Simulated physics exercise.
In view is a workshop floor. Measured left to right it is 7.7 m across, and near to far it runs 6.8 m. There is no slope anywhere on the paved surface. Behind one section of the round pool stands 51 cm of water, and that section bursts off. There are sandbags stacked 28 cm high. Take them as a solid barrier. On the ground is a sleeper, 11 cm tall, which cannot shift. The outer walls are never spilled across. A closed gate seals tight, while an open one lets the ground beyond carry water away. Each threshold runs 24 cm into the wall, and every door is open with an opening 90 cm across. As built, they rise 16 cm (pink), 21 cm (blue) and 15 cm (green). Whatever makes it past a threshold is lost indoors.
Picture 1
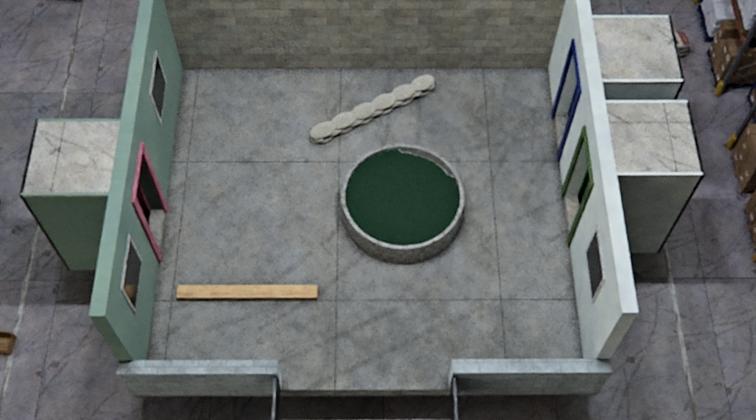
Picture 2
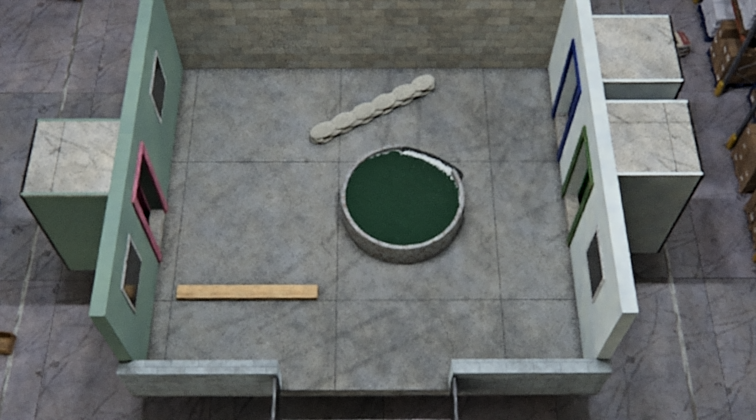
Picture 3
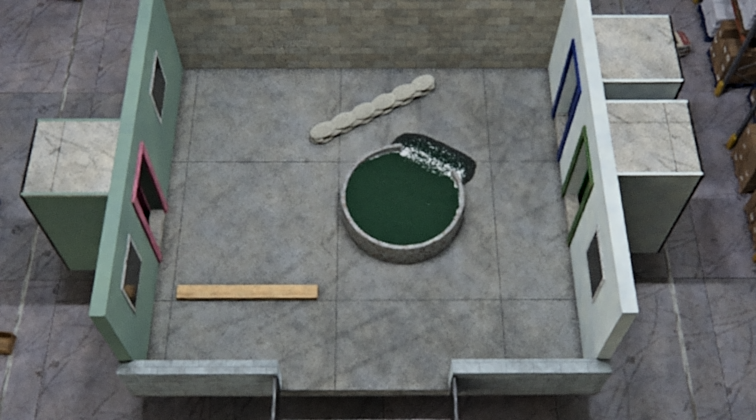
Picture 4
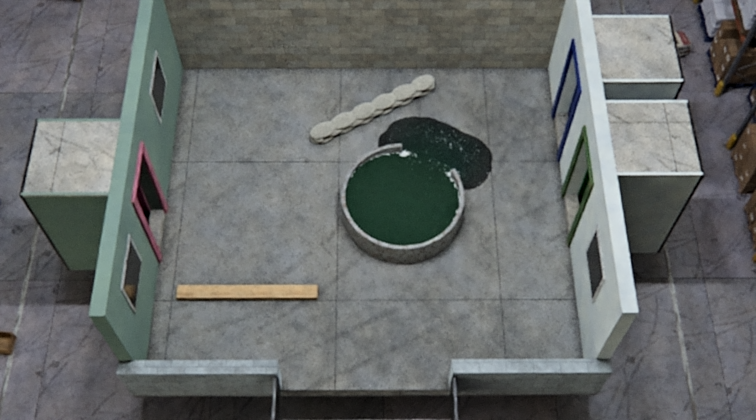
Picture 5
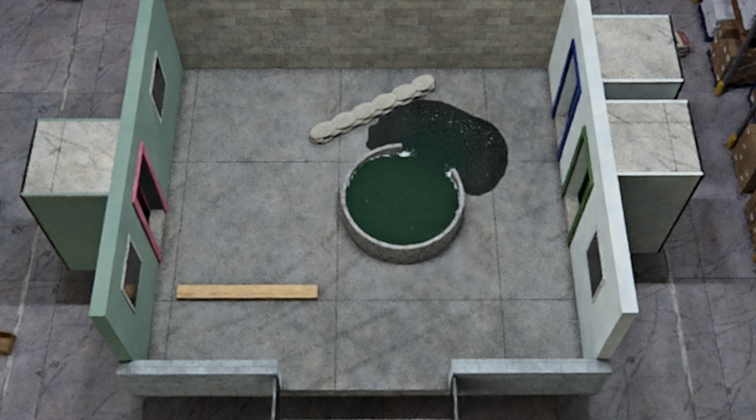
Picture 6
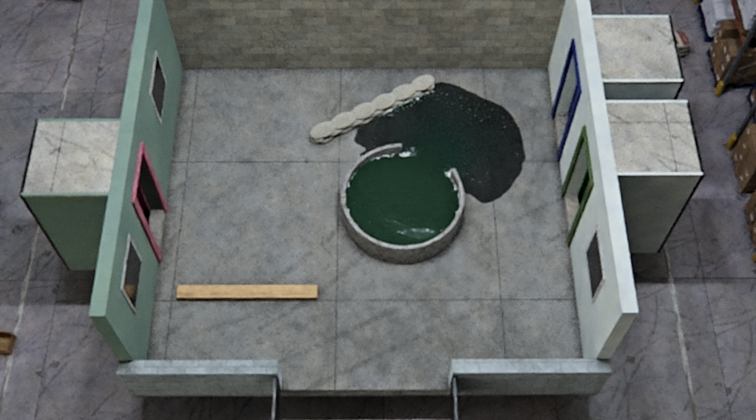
A workshop floor with a paved surface is seen from high above, looking down between low walls, and the camera stays still. A round pool of dark green water stands near the middle, with a pale row of sandbags behind it, a wooden sleeper at left, a pink-edged opening on the left wall and blue and green ones on the right. The pool's far side breaks open, and water pours through the gap, spreading in a widening dark patch to the sandbags and rightward.
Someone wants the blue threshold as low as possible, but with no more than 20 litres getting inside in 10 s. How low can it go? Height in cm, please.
No lower than roughly 12.5 cm.
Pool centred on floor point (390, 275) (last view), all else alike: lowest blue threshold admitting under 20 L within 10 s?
Roughly 11.0 cm is needed.
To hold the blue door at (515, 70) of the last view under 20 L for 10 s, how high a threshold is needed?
It needs about 22 cm.
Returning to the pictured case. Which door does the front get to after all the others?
The last one is the pink door.
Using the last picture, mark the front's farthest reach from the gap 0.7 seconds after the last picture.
Roughly at (543, 73) in the last view.
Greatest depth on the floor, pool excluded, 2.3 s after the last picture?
Max depth: Around 32 cm.
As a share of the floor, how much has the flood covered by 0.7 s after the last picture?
The wet part is about 15 per cent.
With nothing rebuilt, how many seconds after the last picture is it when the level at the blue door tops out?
2.4 s.
Then, 0.7 s after the last picture water covers 15 % of the floor, deepest (24 cm) near (436, 167); 2 cm at the blue door, 0 litres in over its 21 cm threshold.
Then, 2.3 s after the last picture water covers 20 % of the floor, deepest (32 cm) near (543, 73); 19 cm at the blue door, 0 litres in over its 21 cm threshold.
Then, 9.3 s after the last picture water covers 80 % of the floor, deepest (9 cm) near (568, 375); 7 cm at the blue door, 0 litres in over its 21 cm threshold.
At the blue door as built, the water peaked near 19 cm, 2.3 s after the last picture.
Run again over the same 10 s with other heights there, 33 litres in over 10.5 cm, 12 litres over 14 cm. The limit of 20 litres is kept from about 12.5 cm up.
